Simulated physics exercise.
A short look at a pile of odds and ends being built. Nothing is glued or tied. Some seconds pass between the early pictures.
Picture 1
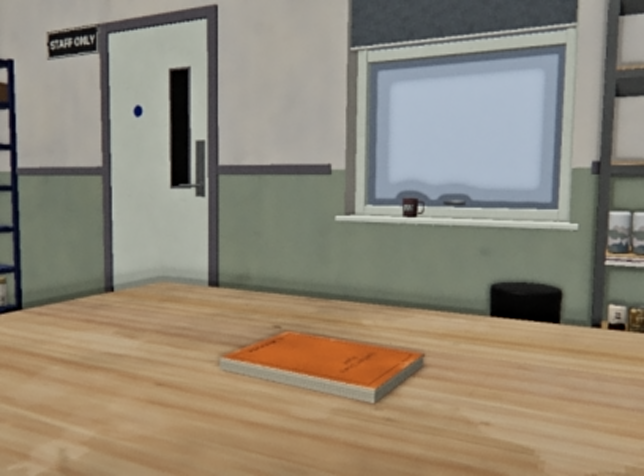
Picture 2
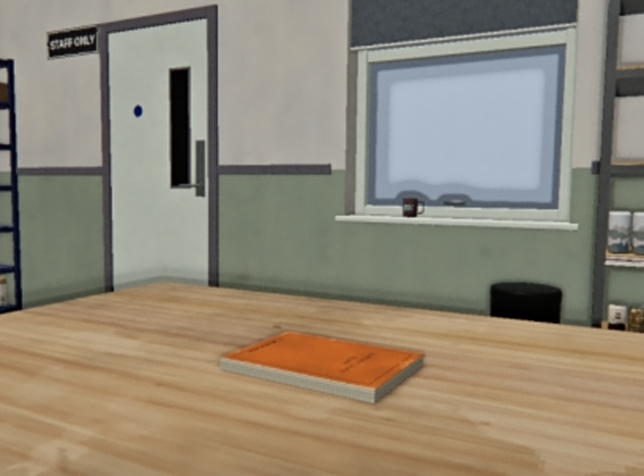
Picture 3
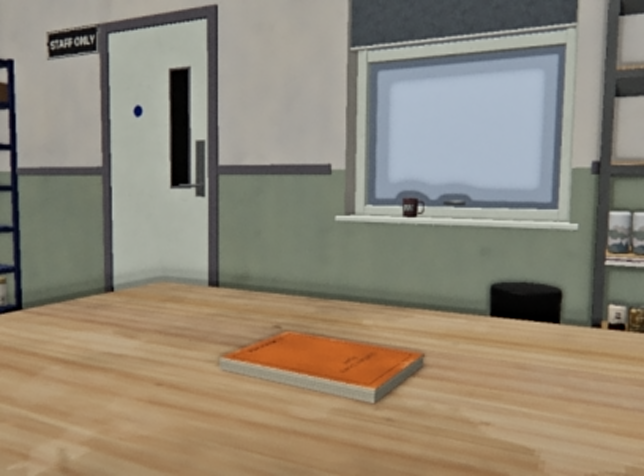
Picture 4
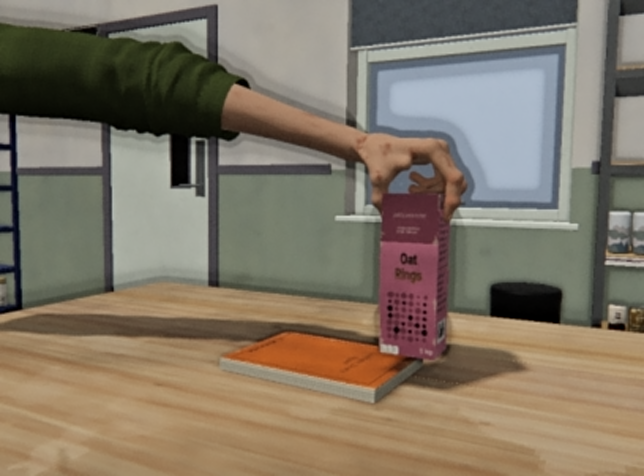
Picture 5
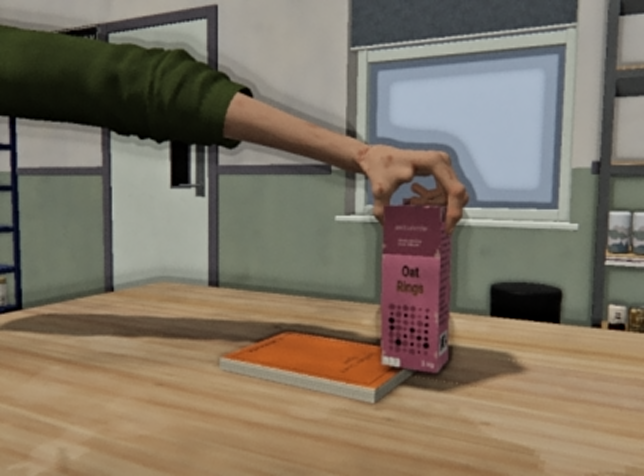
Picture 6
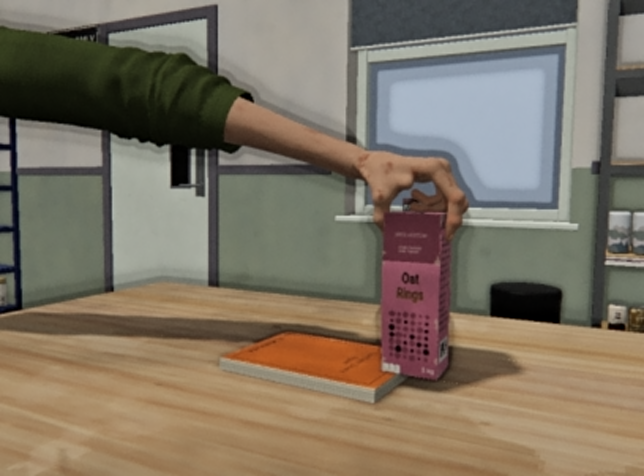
A hand lowers a pink carton to the right end of an orange book.
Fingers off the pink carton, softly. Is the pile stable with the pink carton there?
Outcome: The pile comes apart.
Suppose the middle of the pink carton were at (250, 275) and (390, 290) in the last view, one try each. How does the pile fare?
First, it gives way; second, it keeps its balance.
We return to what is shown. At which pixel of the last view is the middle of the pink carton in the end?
Near (538, 372).
Then, 0.40 s later than the last frame, pink carton tilted by 33° near (464, 307).
Then, 0.60 s later than the last frame, pink carton now fallen.
When it is over, fallen, pink carton; orange book as before. End places, in pixels of the last picture, pink carton near (537, 372). The pile gives way.
